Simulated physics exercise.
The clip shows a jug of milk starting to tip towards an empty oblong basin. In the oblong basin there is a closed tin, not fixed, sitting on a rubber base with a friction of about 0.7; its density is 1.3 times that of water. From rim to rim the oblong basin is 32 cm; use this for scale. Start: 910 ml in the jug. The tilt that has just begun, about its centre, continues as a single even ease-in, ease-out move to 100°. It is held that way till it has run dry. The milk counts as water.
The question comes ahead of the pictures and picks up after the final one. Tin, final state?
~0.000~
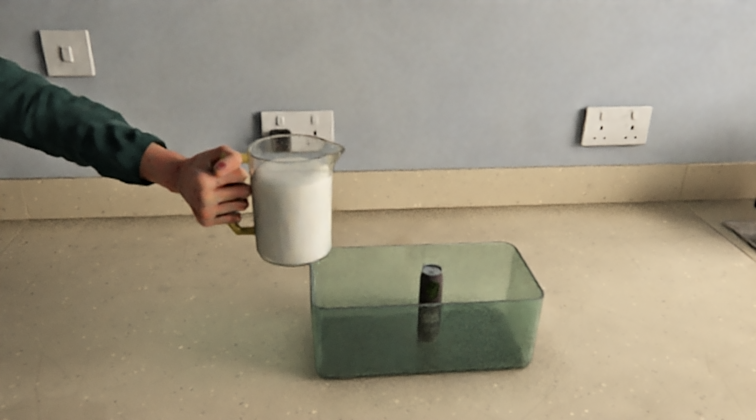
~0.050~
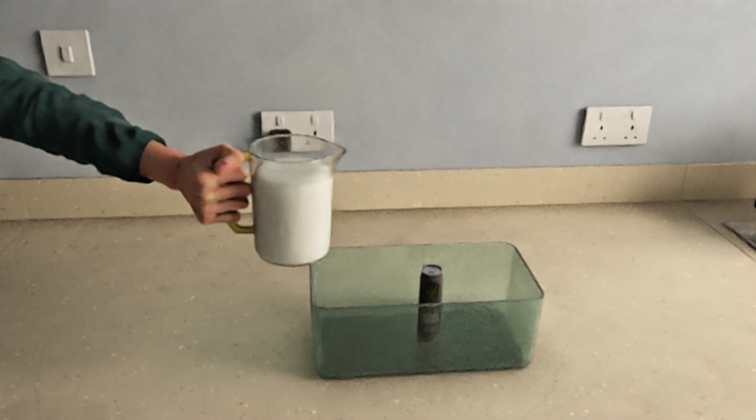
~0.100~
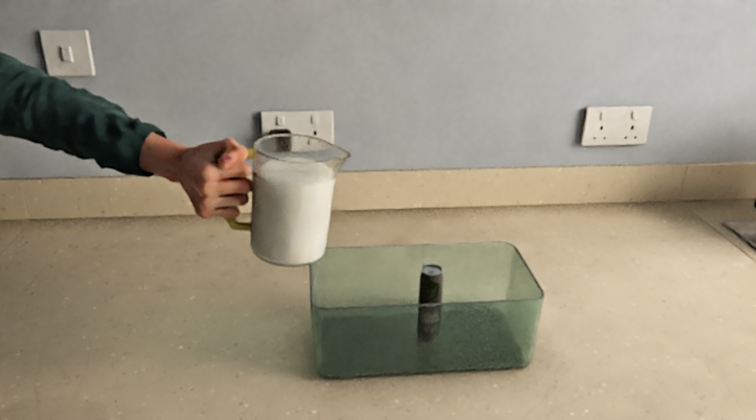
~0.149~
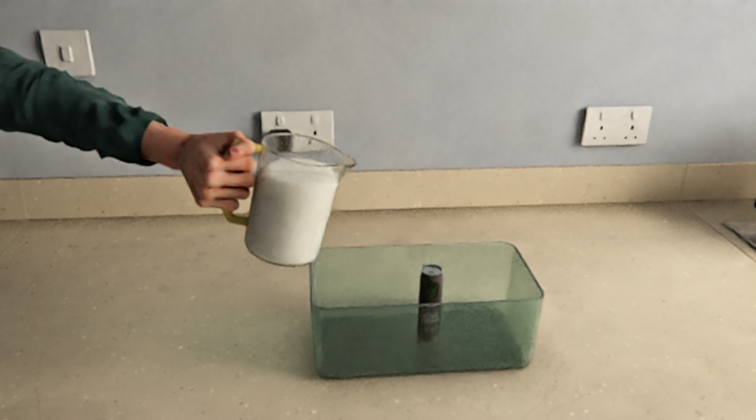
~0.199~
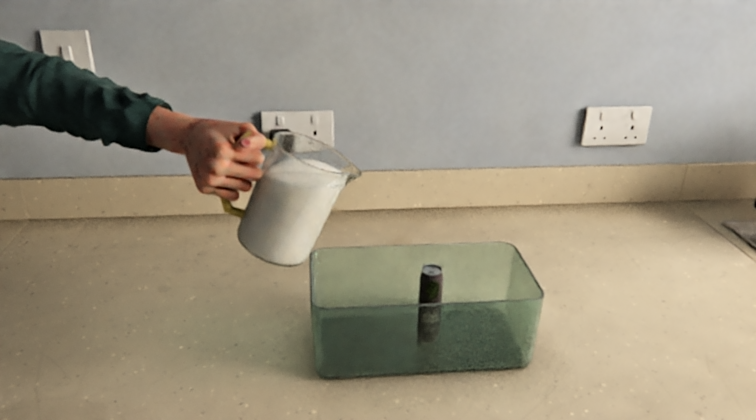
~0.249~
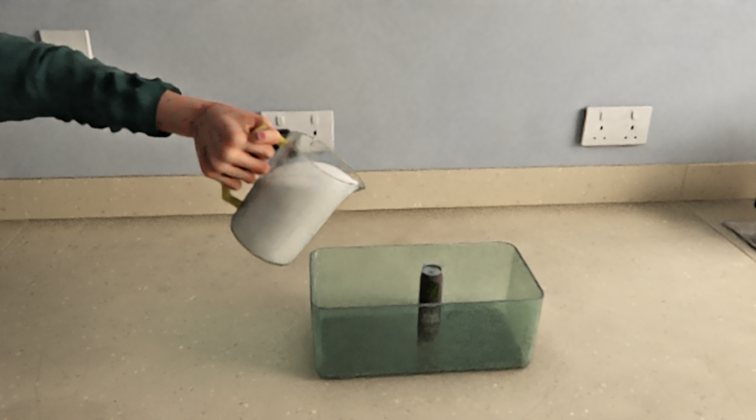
Upright.
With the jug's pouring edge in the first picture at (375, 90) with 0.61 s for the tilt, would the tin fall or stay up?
It does not tip.
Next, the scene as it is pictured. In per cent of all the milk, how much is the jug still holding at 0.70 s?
About 30 percent.
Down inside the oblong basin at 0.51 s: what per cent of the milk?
12 %, roughly.
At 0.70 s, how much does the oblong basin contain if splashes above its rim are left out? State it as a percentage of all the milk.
Reading: Approx. 54 %.
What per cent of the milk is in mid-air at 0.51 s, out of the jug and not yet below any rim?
Roughly 18 percent.
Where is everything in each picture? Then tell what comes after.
It leans 0°; its right rim is at (345, 148); the milk meets the walls at (252, 170) and (330, 168); the oblong basin's rim runs from (311, 278) to (528, 269); the tin's top is at (432, 273), in the first picture.
It leans 2°; its right rim is at (346, 150); the milk meets the walls at (253, 169) and (330, 169), in the second picture.
It leans 6°; its right rim is at (351, 154); the milk meets the walls at (256, 169) and (333, 171), in the third picture.
It leans 14°; its right rim is at (356, 162); the milk meets the walls at (258, 171) and (338, 172), in the fourth picture.
It leans 24°; its right rim is at (362, 173); the milk meets the walls at (254, 190) and (345, 174), in the fifth picture.
It leans 36°; its right rim is at (366, 187); the milk meets the walls at (249, 194) and (357, 179), in the sixth picture.
Then, 0.51 s in, the tilt is 93° and 70 per cent is still to pour; the tin stands where it began.
Then, 0.70 s in, the tilt is 100° and 29 per cent is still to pour; the tin stands where it began.
Then, 0.89 s in, the tilt is 100° and 10 per cent is still to pour; the tin stands where it began.
Then, 1.11 s in, the tilt is 100° and 2 per cent is still to pour; the tin stands where it began.
Finally, the tin stands where it began.
